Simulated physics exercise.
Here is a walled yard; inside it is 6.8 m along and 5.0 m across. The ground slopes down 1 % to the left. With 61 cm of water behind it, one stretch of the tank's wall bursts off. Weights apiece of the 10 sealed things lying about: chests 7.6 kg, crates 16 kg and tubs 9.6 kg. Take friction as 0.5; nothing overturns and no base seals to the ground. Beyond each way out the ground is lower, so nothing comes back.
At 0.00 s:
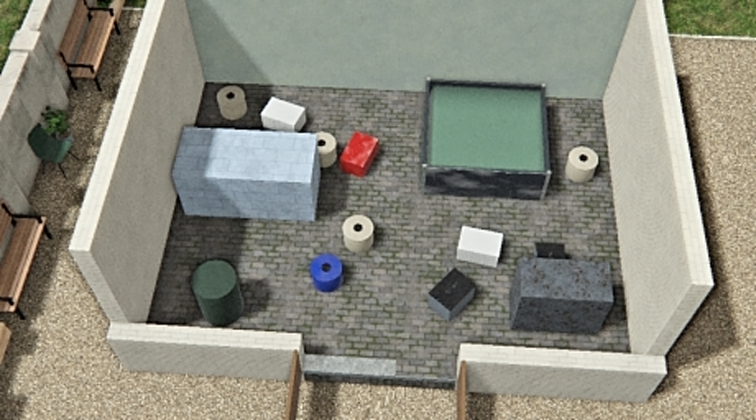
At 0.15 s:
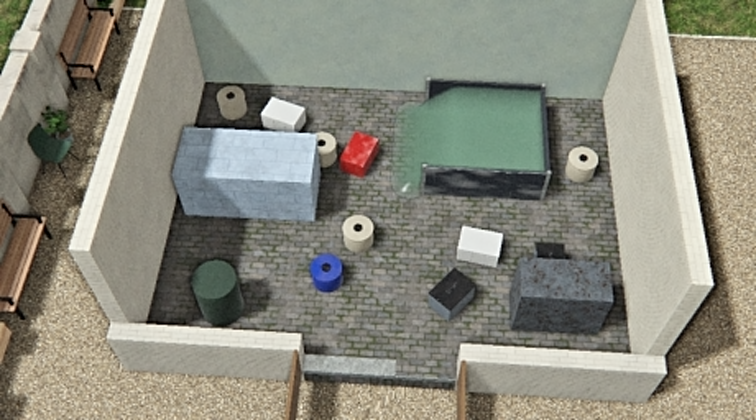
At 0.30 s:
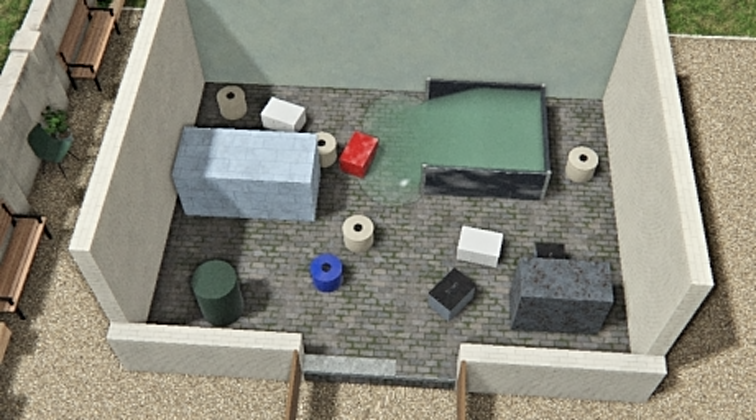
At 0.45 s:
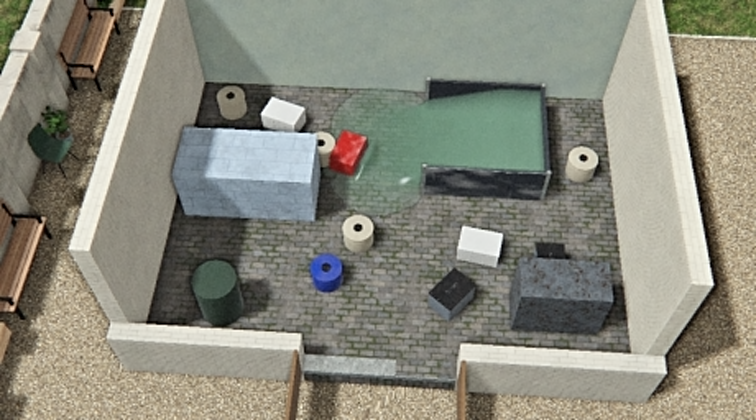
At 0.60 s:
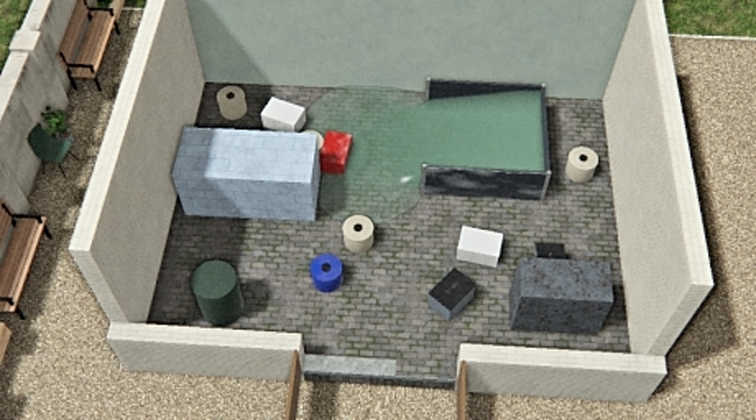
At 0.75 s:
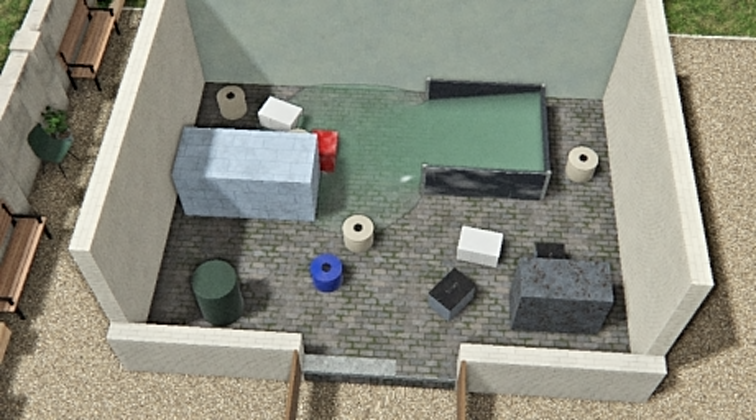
At the start, green water stands in a square tank in a walled, paved yard scattered with crates and tubs. The tank's left side opens and water spreads leftward across the paving, pushing the red crate left against the big pale block, while the blue tub stays put.
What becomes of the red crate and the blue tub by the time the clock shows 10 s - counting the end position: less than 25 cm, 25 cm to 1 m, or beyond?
Red crate ends far away; blue tub gets carried off.
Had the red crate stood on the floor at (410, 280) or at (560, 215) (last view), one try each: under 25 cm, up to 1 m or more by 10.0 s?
In turn: It is nudged along; it barely shifts.
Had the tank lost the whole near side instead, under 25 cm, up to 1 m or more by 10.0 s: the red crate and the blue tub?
In that case the red crate stays put, the blue tub slides a little.
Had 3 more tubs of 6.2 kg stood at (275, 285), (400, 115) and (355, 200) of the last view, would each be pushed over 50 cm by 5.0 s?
In turn: Past it, past it, over.
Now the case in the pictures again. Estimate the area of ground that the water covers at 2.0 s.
Roughly 16 m2.
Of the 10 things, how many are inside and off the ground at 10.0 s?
At that moment 4.
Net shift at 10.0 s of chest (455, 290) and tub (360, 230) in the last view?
In that order: 100 cm, 100 cm.
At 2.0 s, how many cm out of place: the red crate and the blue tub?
About 200 and 30 cm.
After 2.0 s the red crate is near (223, 138), 2.2 m from its start, afloat; the blue tub is near (327, 287), 0.3 m from its start, aground; 0 of 10 are out; 4 afloat.
After 4.5 s the red crate is near (280, 138), 1.3 m from its start, afloat; the blue tub is near (342, 360), 1.4 m from its start, aground; 0 of 10 are out; 4 afloat.
After 7.0 s the red crate is near (373, 170), 0.5 m from its start, afloat; the blue tub is near (342, 360), 1.4 m from its start, aground; 0 of 10 are out; 5 afloat.
After 10.0 s the red crate is near (414, 240), 1.9 m from its start, aground; the blue tub is near (342, 360), 1.4 m from its start, aground; 0 of 10 are out; 4 afloat.
